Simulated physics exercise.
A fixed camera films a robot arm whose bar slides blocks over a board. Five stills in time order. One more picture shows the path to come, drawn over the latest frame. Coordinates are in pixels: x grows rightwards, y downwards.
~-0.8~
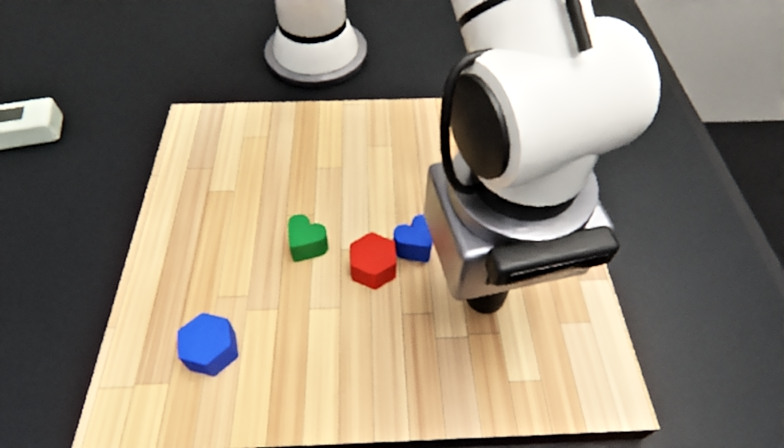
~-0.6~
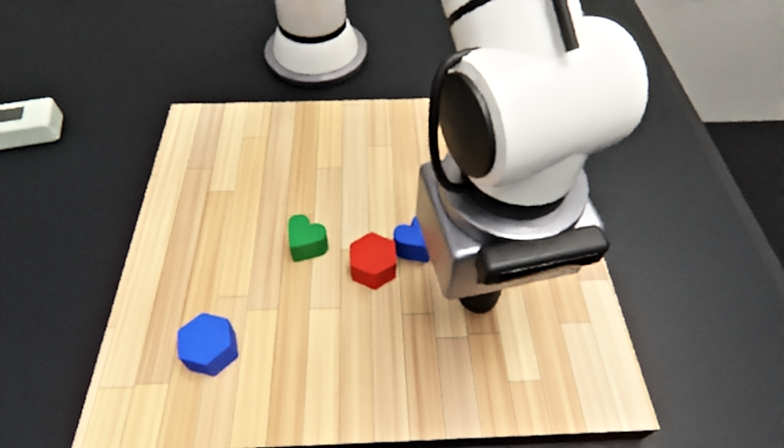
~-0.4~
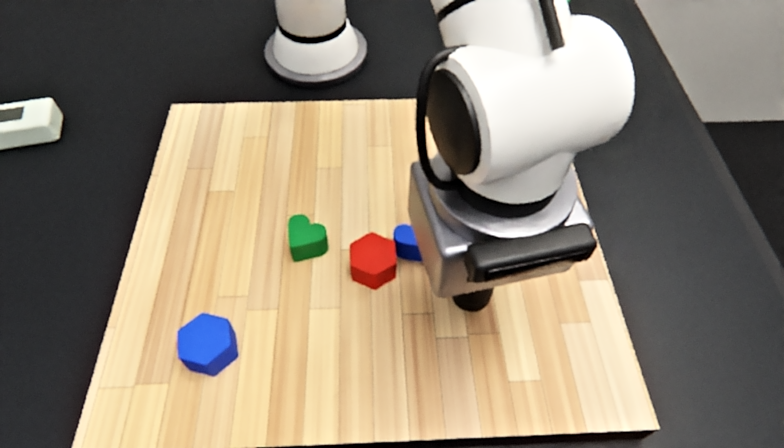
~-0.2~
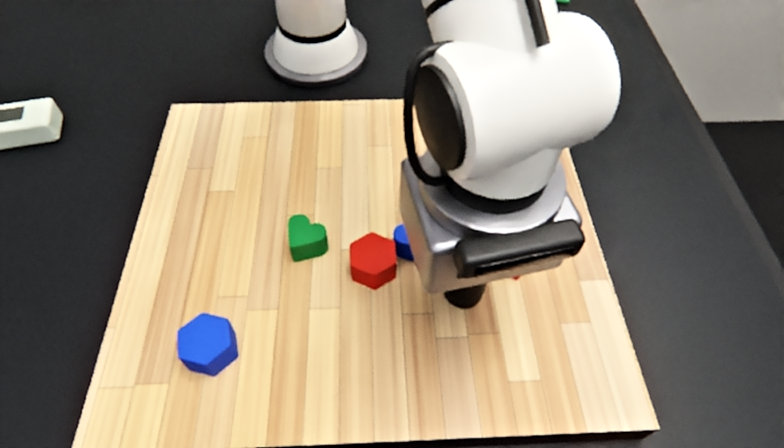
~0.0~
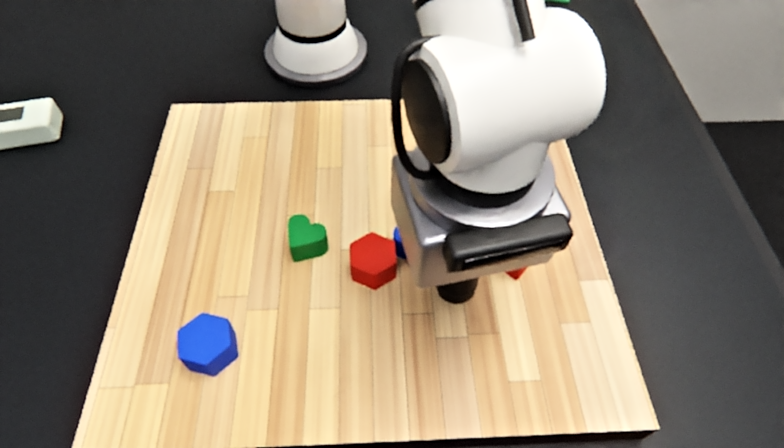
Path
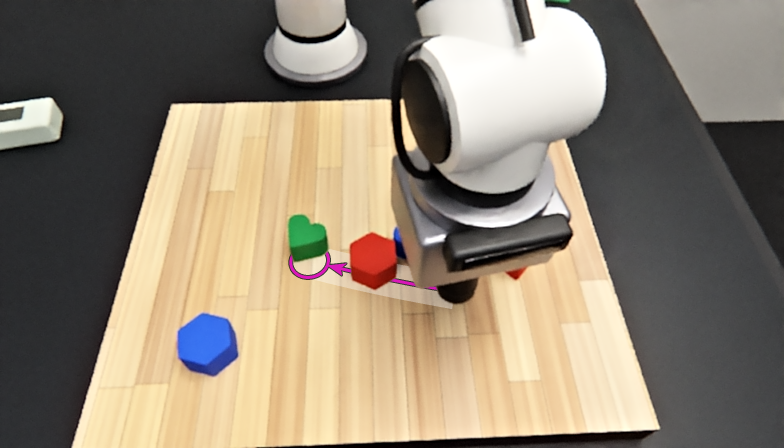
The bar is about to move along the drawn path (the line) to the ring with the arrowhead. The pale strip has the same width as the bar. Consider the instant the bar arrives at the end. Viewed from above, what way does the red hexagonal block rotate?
Viewed from above, clockwise.
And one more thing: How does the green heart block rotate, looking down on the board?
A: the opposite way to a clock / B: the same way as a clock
Correct choice: A.
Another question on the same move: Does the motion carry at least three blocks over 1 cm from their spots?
No.
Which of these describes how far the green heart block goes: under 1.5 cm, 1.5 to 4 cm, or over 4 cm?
Range: Over 4 cm.
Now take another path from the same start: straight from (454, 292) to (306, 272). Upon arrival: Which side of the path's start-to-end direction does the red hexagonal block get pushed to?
It moves off to the right.
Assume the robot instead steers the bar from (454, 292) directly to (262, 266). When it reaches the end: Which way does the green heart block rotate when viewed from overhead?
Its rotation is counterclockwise.
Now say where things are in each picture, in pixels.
The first picture shows bar's lower end at (485, 297); green heart block at (304, 230); red hexagonal block at (373, 253); blue heart block at (417, 231).
The second picture shows bar at (478, 296); blocks still.
The third picture shows bar at (470, 295); blocks still.
The fourth picture shows bar at (463, 292); blocks still.
The fifth picture shows bar at (455, 287); green heart block at (304, 230); red hexagonal block at (373, 253); blue heart block hidden.
Drawn move, from (454, 292) directly to (310, 261).
On the path given first. One third of the way, bar at (404, 278); red hexagonal block at (363, 249).
Two thirds of the way, bar at (355, 268); green heart block at (290, 221), turned 50° anticlockwise; red hexagonal block at (329, 229), turned 45° clockwise.
At the end, bar at (309, 257); green heart block at (269, 204), turned 60° anticlockwise; red hexagonal block at (306, 212), turned 90° clockwise; blue heart block still.
